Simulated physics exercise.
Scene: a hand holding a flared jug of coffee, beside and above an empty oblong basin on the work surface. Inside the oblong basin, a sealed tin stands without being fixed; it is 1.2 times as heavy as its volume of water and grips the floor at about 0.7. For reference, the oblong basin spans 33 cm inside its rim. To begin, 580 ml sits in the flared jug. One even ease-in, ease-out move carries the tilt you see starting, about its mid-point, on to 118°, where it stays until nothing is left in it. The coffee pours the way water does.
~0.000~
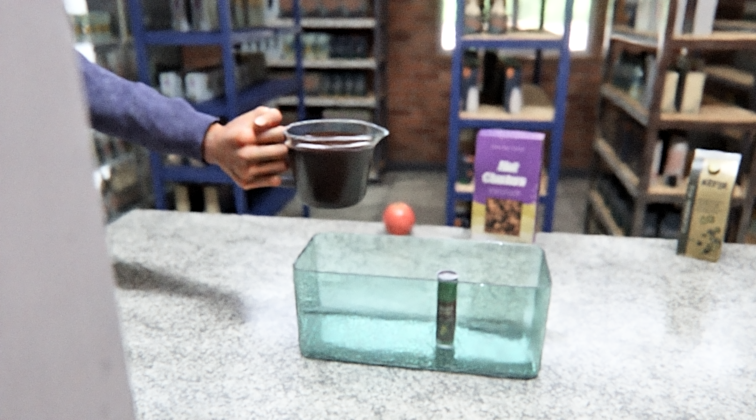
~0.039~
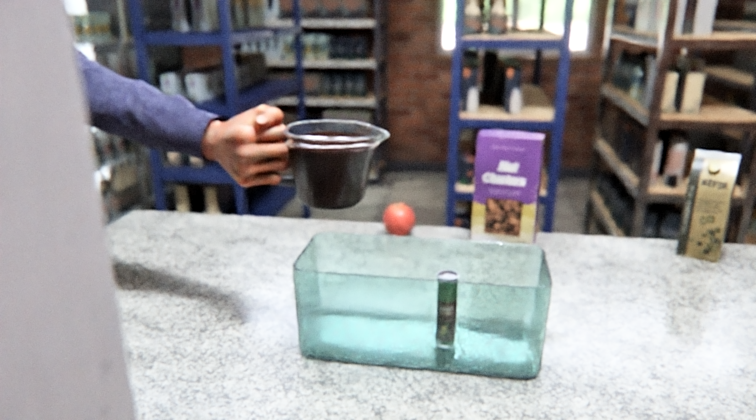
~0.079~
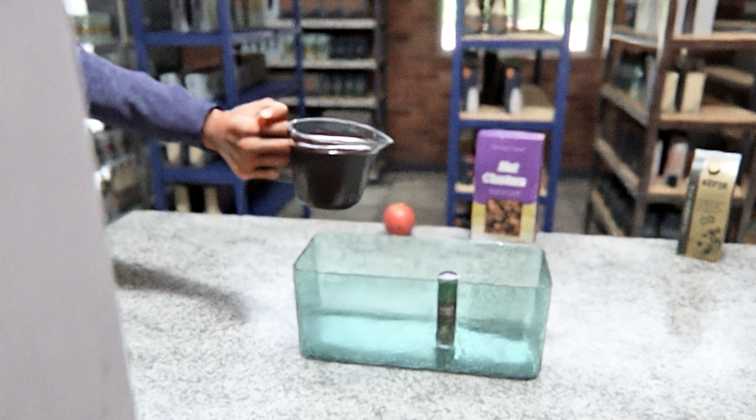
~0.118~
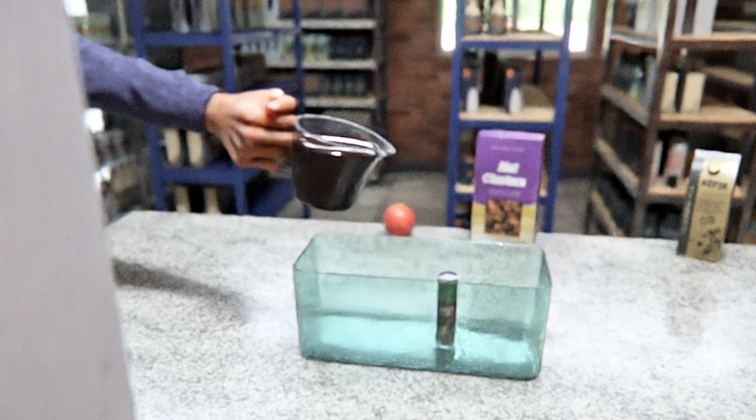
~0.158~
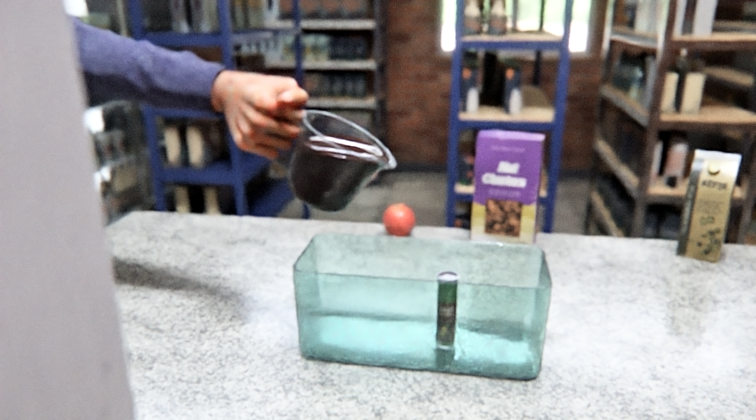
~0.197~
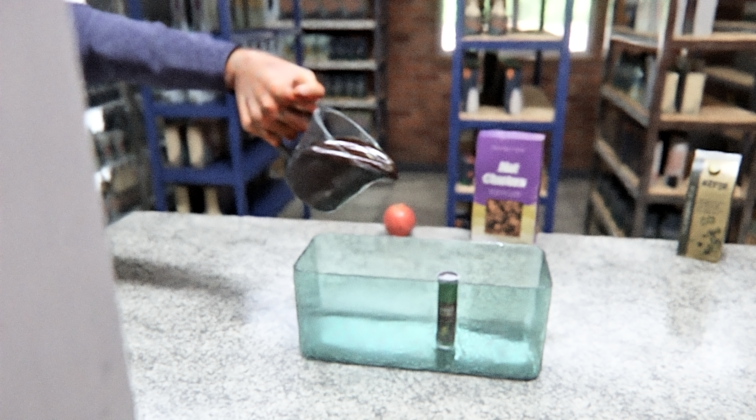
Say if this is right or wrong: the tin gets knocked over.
Right, it gets knocked over.
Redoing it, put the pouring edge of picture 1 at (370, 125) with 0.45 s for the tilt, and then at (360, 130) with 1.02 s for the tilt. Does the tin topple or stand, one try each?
Run one: It does not tip. Run two: It does not tip.
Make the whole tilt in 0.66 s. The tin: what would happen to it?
In that case the tin overturns.
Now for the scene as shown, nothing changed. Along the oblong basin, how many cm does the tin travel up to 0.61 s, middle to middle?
About 4 cm.
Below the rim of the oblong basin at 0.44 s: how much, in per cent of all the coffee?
About 56 per cent.
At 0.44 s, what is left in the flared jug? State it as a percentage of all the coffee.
Fraction remaining: Approx. 20 per cent.
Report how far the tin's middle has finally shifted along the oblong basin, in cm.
It finishes around 7.0 cm from where it began.
Then, 0.44 s in, the tilt is 114° and 20 per cent is still to pour; the tin stands where it began.
Then, 0.61 s in, the tilt is 118° and 0 per cent is still to pour; the tin leans 26°.
Then, 0.79 s in, the tilt is 118° and 0 per cent is still to pour; the tin lies on its side.
Then, 0.99 s in, the tilt is 118° and 0 per cent is still to pour; the tin lies on its side.
Finally, the tin lies on its side.
